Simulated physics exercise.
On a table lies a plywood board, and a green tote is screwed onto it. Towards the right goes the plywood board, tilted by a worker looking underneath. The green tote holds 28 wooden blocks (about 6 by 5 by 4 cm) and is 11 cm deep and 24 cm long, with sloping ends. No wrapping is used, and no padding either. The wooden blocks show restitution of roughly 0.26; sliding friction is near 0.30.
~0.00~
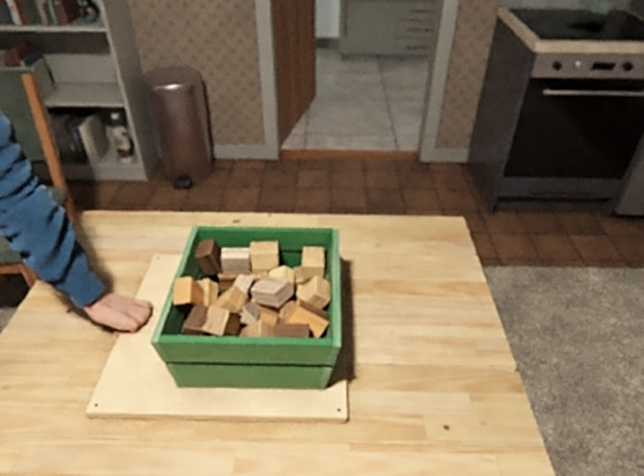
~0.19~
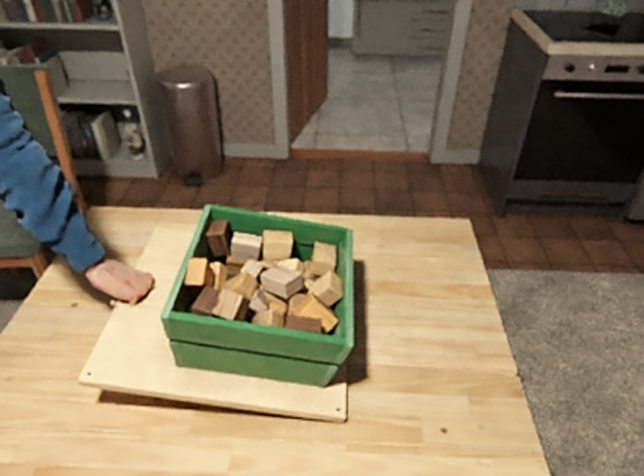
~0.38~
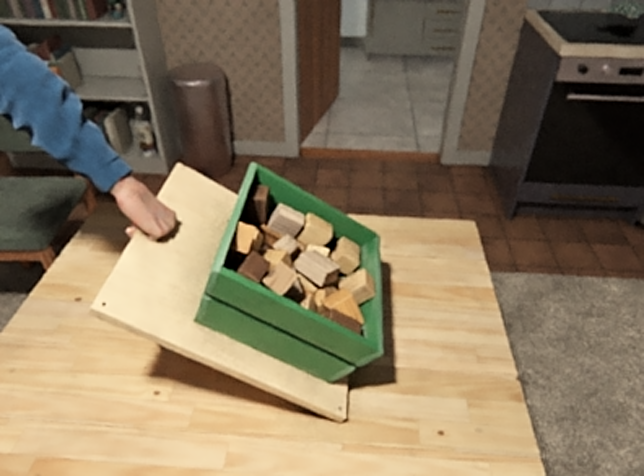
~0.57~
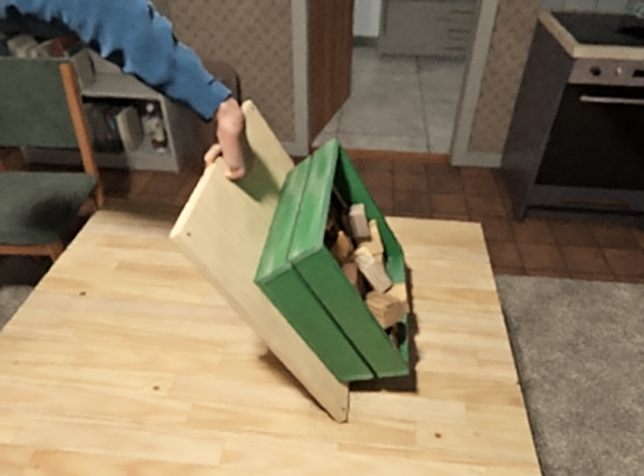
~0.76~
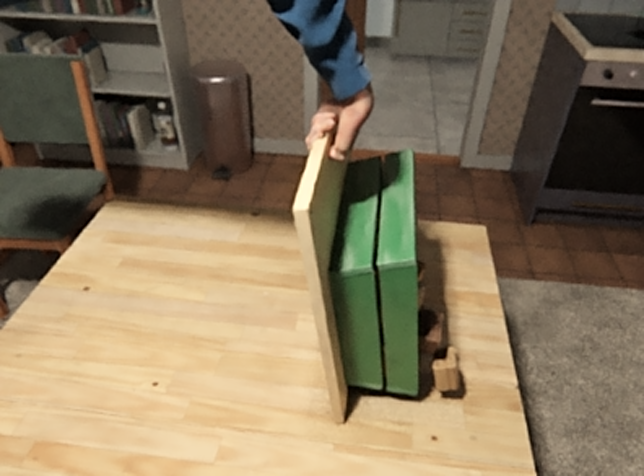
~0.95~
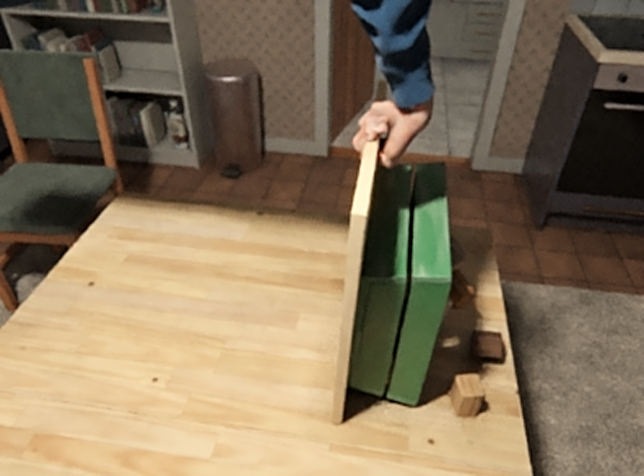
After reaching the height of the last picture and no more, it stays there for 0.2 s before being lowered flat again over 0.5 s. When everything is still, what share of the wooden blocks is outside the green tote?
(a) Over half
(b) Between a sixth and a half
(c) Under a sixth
Over half.
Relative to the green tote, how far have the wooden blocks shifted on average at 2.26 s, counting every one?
About 40 cm to the right.
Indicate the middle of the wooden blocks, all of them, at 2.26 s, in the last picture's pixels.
Centre approx. at (446, 325).
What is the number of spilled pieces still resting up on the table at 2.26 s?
I'd guess near 12.
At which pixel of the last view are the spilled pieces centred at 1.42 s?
I'd put it somewhere close to (489, 335).
After 1.16 s, tilt 92°; green tote 11 in, 17 out.
After 1.42 s, tilt 40°; green tote 8 in, 20 out.
After 1.79 s, tilt 0°; green tote 7 in, 21 out.
Outcome (at 2.26 s), green tote 7 in, 21 out. Asked share, 21 of 28, 75 per cent.
